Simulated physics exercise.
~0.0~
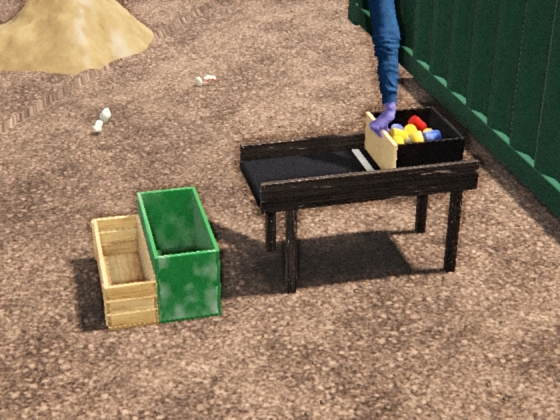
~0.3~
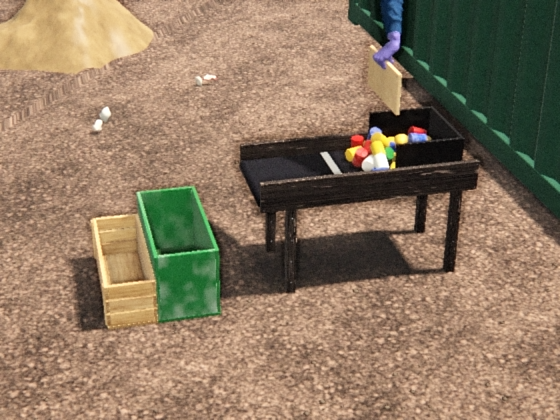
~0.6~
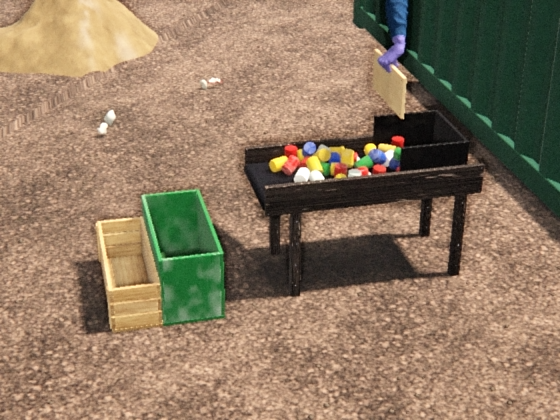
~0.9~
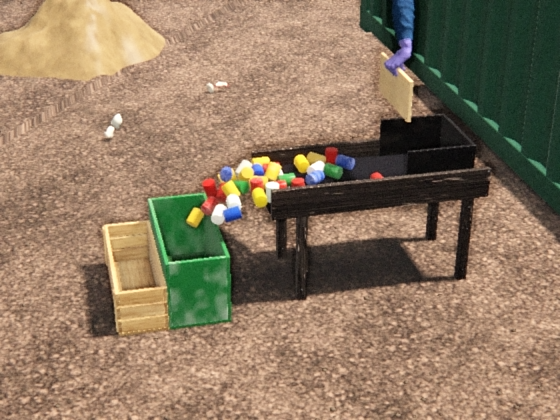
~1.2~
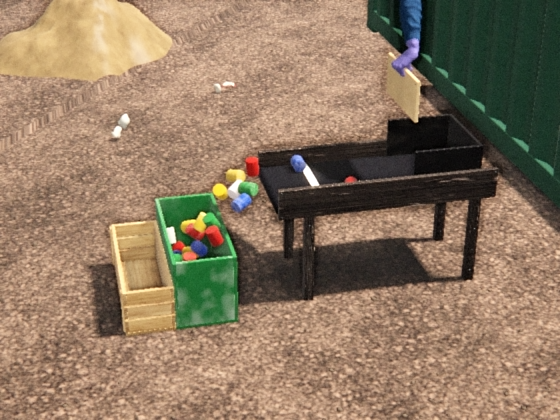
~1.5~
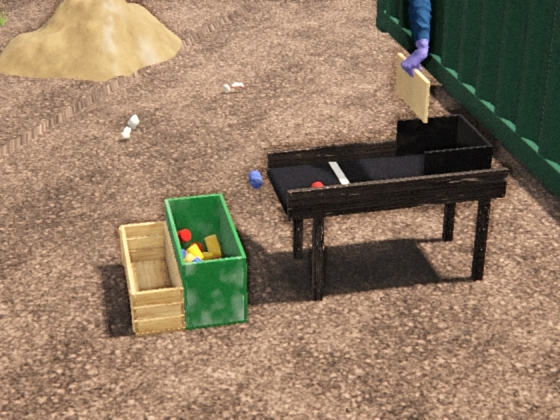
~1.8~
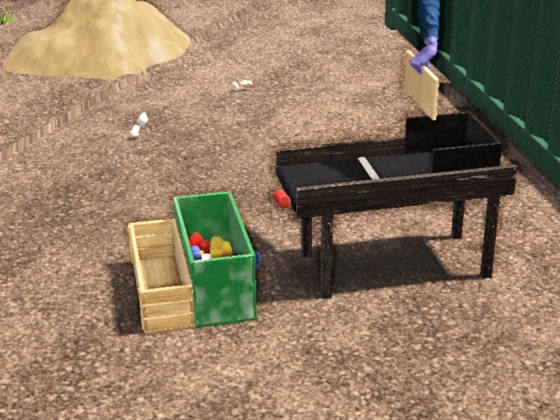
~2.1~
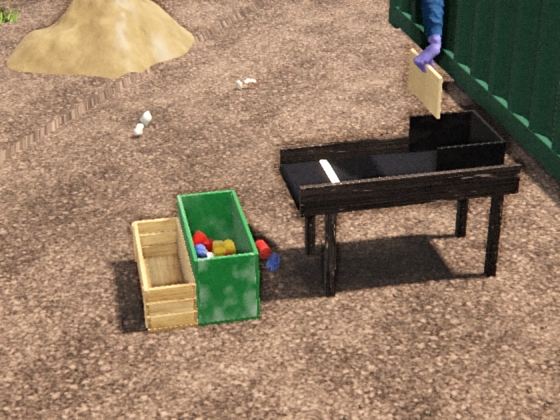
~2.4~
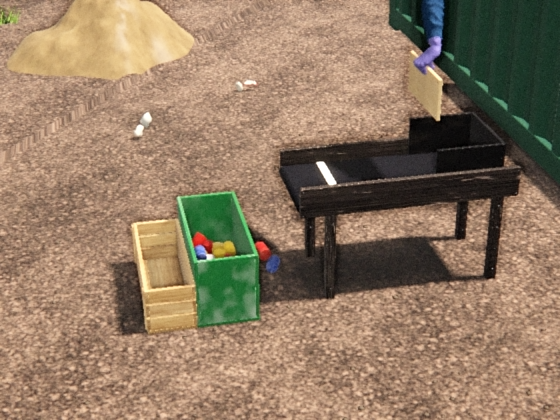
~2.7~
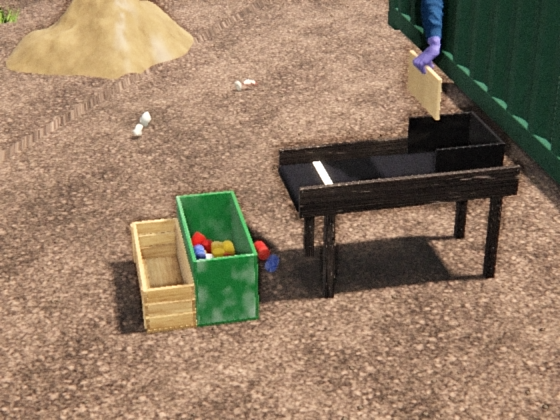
Colorful little jars spilled out of a black pen when a gloved hand lifted its gate, rode left along a dark belt and tumbled off the end, most landing in the green bin while a couple ended up on the ground just beside it.
